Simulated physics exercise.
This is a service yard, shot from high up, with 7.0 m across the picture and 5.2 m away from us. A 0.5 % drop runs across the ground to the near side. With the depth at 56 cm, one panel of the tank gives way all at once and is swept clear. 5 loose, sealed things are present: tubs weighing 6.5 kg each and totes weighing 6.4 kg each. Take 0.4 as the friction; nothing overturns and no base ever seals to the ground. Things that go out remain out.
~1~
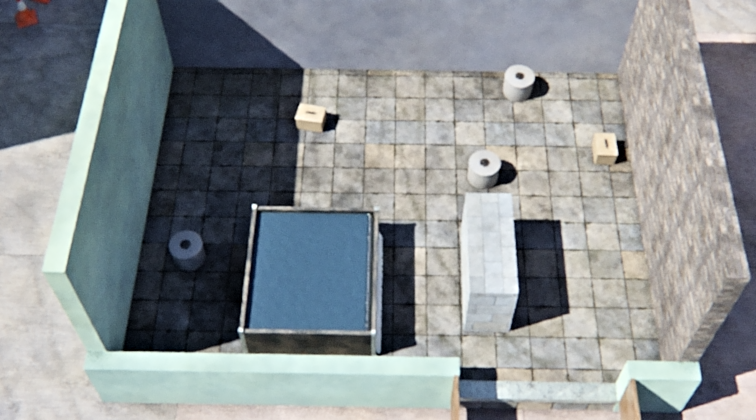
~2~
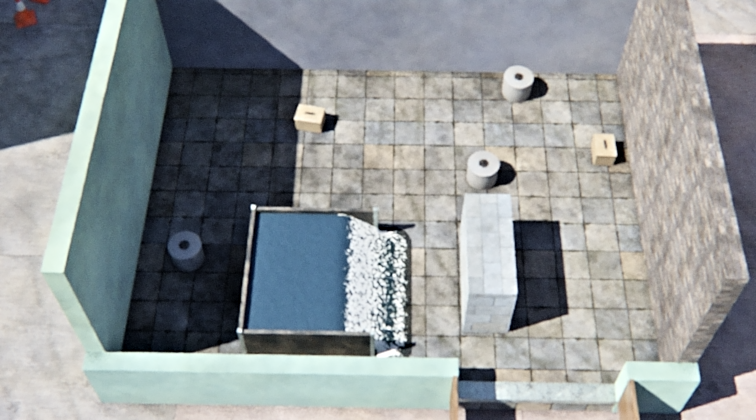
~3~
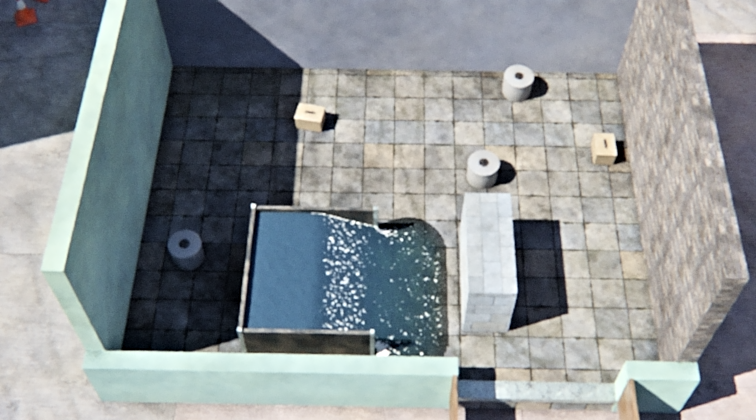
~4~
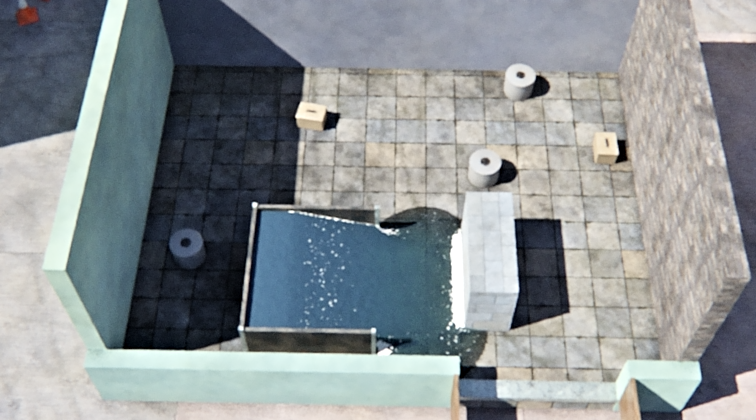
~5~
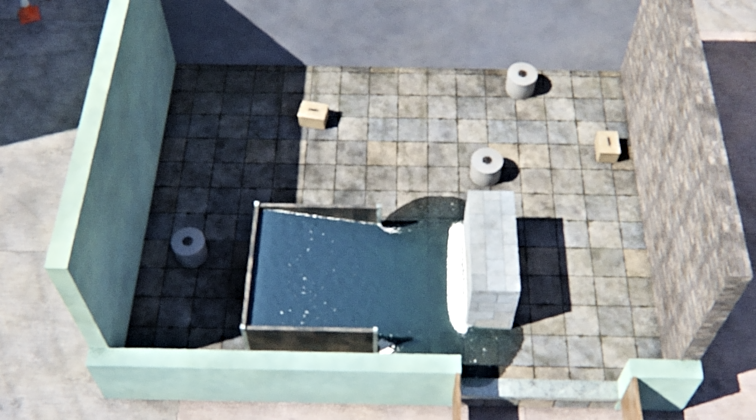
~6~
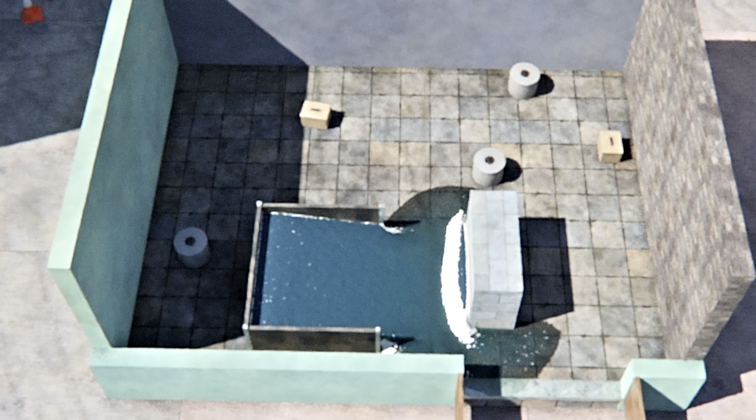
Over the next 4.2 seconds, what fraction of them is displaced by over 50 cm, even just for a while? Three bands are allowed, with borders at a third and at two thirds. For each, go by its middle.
That would be from a third to two thirds of them.
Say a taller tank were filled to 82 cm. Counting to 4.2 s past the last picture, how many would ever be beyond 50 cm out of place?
In that case the number is 3.
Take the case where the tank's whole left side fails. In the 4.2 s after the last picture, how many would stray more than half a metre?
Then 2 of them would.
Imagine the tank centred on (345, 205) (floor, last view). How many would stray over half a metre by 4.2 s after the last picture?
In that case the number is 3.
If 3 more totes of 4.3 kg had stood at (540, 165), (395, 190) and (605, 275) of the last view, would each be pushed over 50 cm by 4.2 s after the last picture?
Note, in sequence: Over threshold; over threshold; under threshold.
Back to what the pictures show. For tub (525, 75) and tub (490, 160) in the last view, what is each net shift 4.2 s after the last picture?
Distances: 100 cm; 200 cm.
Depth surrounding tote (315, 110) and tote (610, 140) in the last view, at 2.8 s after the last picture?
First about 2 cm, second about 2 cm.
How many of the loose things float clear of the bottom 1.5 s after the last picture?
Total: 0.
Then, 0.4 s after the last picture 0 of 5 are over 50 cm from their spots; 0 afloat.
Then, 1.5 s after the last picture 1 of 5 are over 50 cm from their spots; 0 afloat.
Then, 2.8 s after the last picture 2 of 5 are over 50 cm from their spots; 2 afloat.
Then, 4.2 s after the last picture 2 of 5 are over 50 cm from their spots, and 2 have been at some point; 3 afloat.
